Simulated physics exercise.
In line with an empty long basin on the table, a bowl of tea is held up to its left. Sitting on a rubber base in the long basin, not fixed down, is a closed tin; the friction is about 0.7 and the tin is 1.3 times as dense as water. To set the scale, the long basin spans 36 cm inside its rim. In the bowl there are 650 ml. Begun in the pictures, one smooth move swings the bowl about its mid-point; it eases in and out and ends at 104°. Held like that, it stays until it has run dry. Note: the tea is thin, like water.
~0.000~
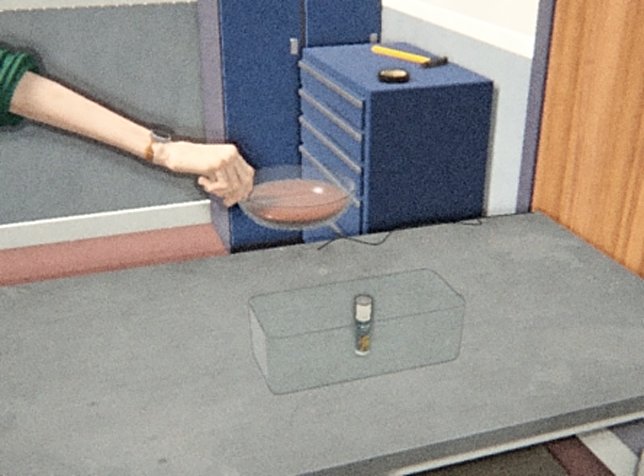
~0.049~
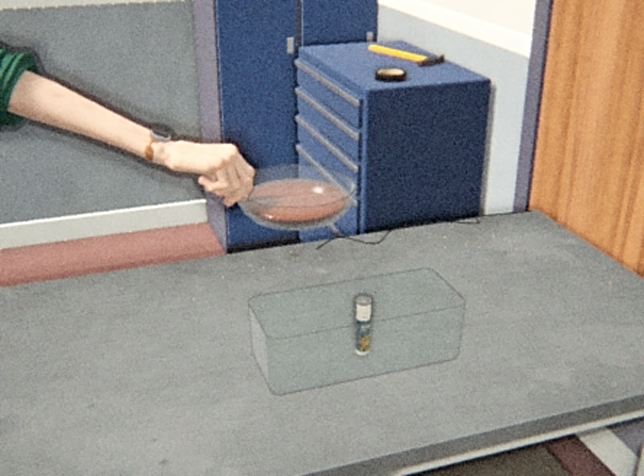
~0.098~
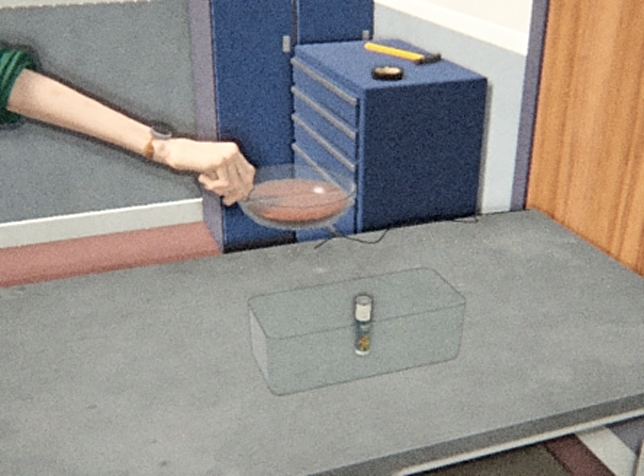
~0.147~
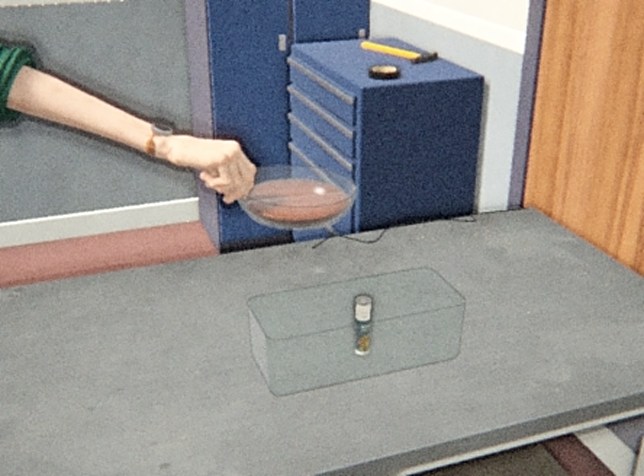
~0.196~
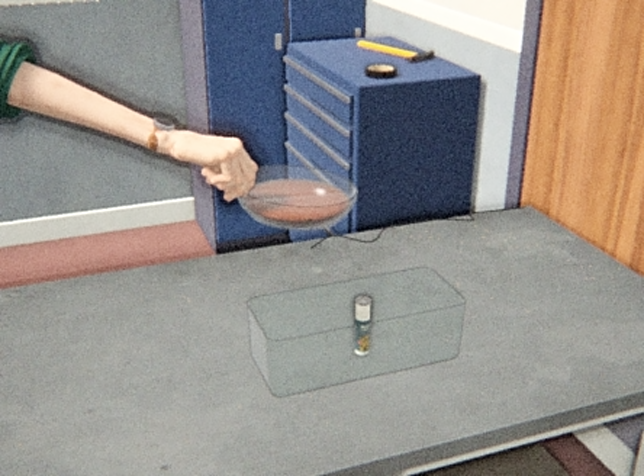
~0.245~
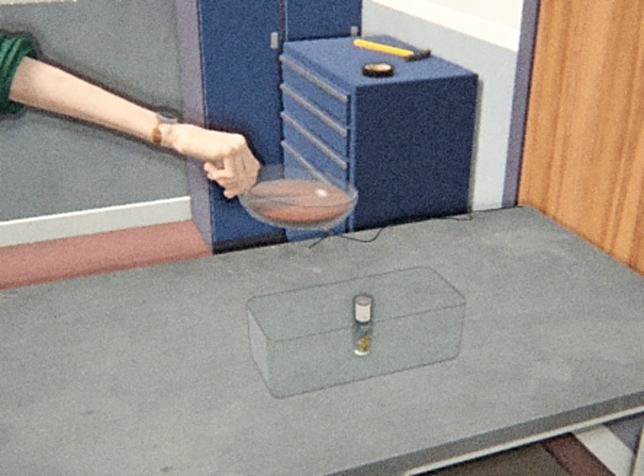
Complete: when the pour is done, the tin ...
... remains on its base.
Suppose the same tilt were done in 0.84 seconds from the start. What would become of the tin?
Outcome - the tin remains standing.
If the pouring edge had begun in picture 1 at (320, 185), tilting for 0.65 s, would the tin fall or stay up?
Result: Tin tipped over.
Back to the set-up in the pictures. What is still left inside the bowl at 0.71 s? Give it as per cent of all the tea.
Remaining: Near 34 % of the total.
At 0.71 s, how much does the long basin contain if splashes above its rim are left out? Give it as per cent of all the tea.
I'd estimate some 18 percent of the liquid.
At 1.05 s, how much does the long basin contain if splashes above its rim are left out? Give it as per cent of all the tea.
92 per cent, give or take a little.
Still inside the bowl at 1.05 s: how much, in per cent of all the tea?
I reckon near 0 per cent still sits there.
After 0.71 s the tilt is 60° and 33 per cent is still to pour; the tin stands where it began.
After 1.05 s the tilt is 95° and 0 per cent is still to pour; the tin stands where it began.
After 1.41 s the tilt is 104° and 0 per cent is still to pour; the tin stands where it began.
After 1.80 s the tilt is 104° and 0 per cent is still to pour; the tin stands where it began.
In the end the tin stands where it began.
